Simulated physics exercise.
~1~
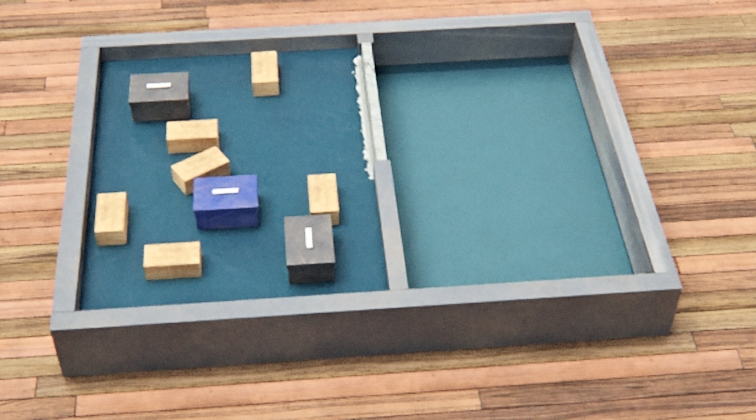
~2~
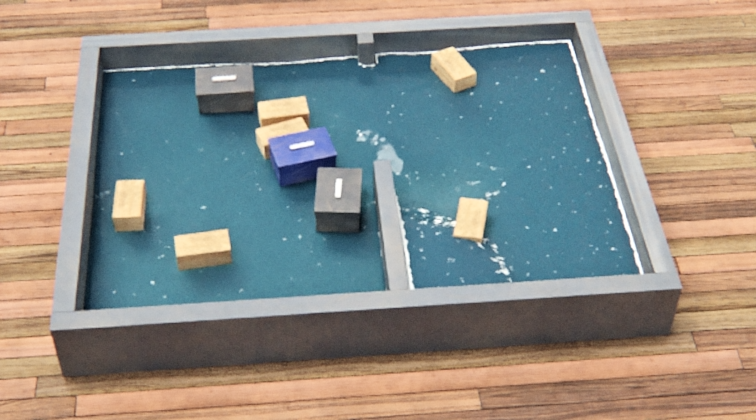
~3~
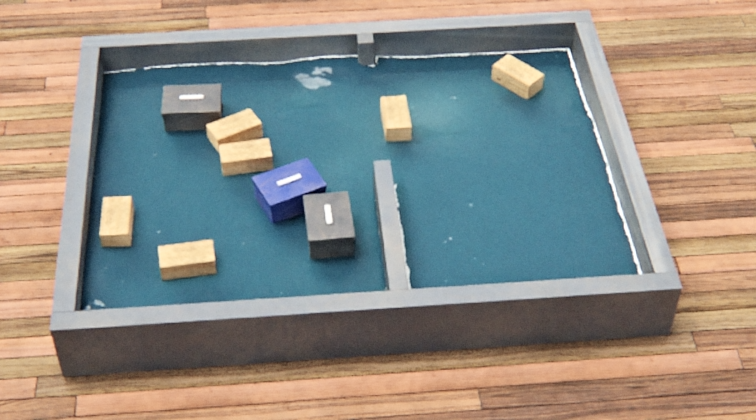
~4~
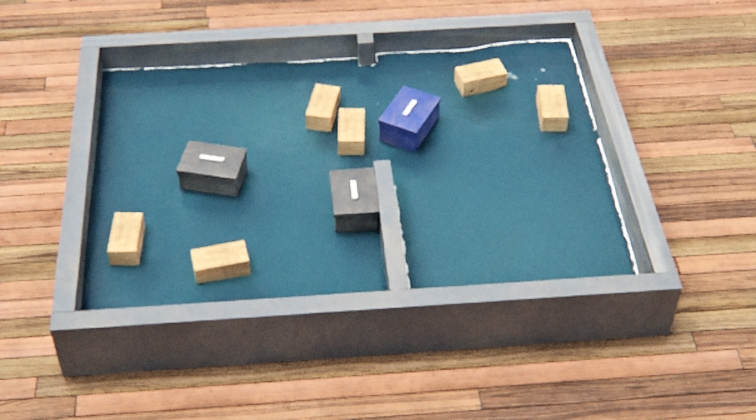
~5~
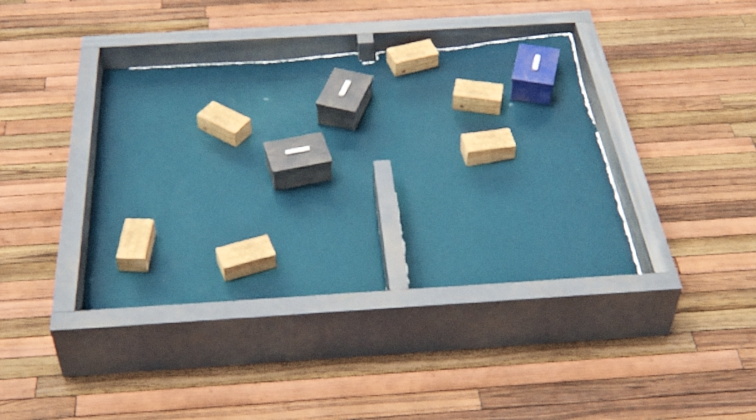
To begin with, a blue tote, two dark totes and several tan blocks float in the left part of a walled basin, while the right part holds only water. Water churns through the opening in the divider, and two blocks move into the right side as the blue tote shifts right and up. The tote then slips back down slightly, and one block returns toward the opening. Next, the tote swings up and right past the divider, and that block heads right again. Finally, the blue tote floats near the upper right corner, with three blocks also across and both dark totes still left.
